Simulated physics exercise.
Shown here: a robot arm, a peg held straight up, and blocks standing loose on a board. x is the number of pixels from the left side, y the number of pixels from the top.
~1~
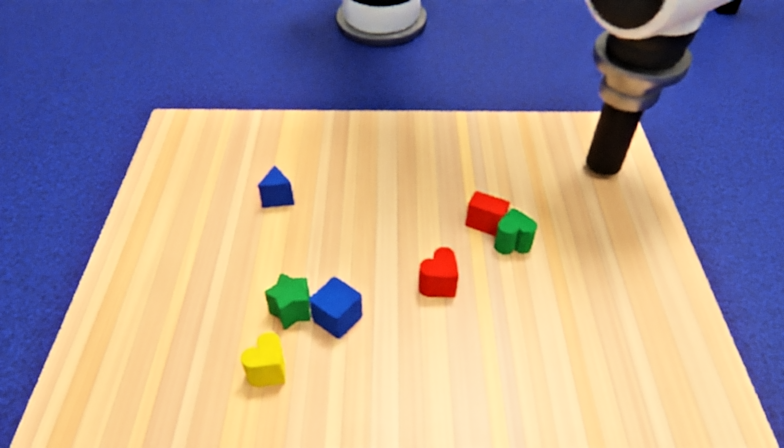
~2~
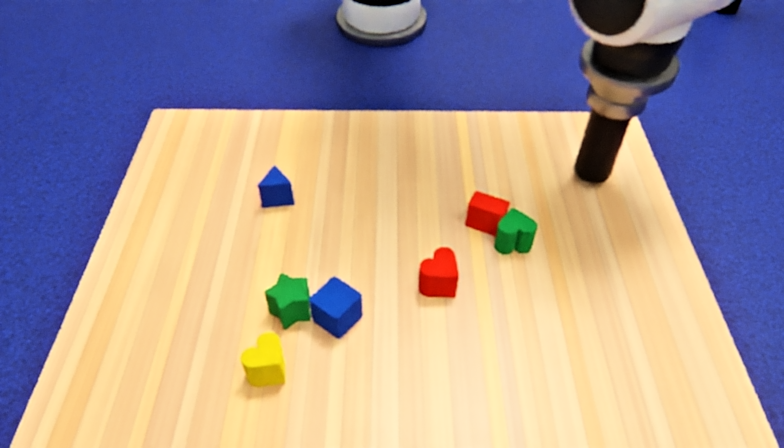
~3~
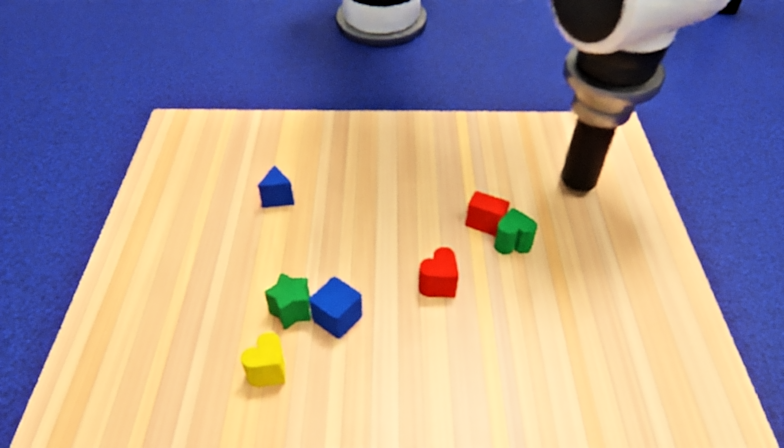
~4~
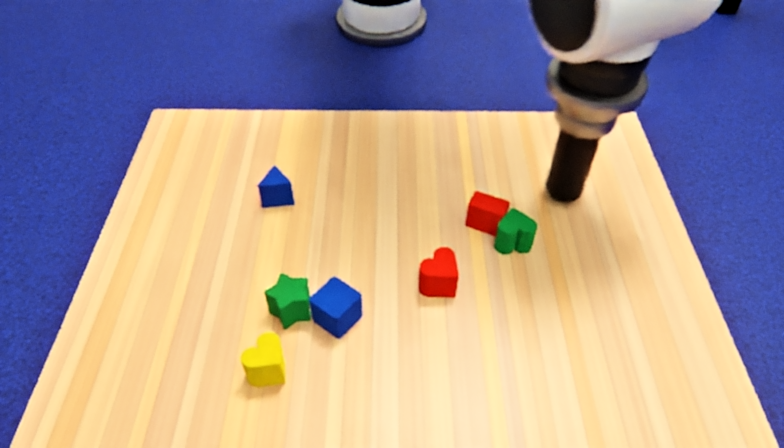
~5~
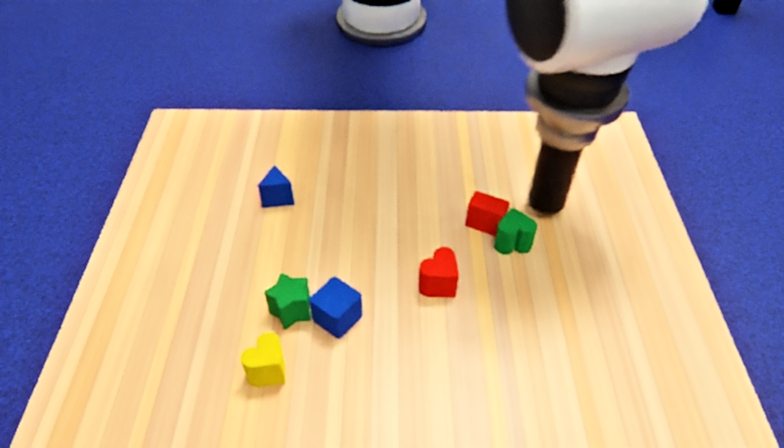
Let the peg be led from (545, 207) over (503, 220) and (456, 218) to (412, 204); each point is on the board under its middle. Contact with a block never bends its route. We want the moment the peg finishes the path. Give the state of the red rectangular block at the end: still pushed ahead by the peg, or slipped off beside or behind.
Slipped loose.
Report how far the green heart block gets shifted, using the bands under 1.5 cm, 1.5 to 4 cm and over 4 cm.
It shifts by less than 1.5 cm.
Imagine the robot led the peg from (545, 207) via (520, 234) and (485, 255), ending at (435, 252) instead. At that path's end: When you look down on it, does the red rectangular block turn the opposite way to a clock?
The answer is no.
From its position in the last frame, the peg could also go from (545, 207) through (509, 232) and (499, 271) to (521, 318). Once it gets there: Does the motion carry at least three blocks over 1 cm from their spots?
I expect not.
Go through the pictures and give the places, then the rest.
Lower end of the peg (604, 163), tops of blocks, red heart block (441, 263), red rectangular block (489, 202), green heart block (517, 222), in the first picture.
Peg (592, 171), blocks as before, in the second picture.
Peg (579, 179), blocks as before, in the third picture.
Peg (564, 189), blocks as before, in the fourth picture.
Peg (547, 200), red heart block (441, 263), red rectangular block (489, 202), green heart block (517, 222), in the fifth picture.
What follows on the original path. One third of the way, peg (504, 213); red rectangular block (471, 204); green heart block (513, 224), turned 25° anticlockwise.
Two thirds of the way, peg (456, 211); red rectangular block (429, 205), turned 25° clockwise; green heart block (511, 225), turned 40° anticlockwise.
At the end, peg (413, 197); red heart block not moved; red rectangular block (411, 206); green heart block (511, 225), turned 40° anticlockwise.
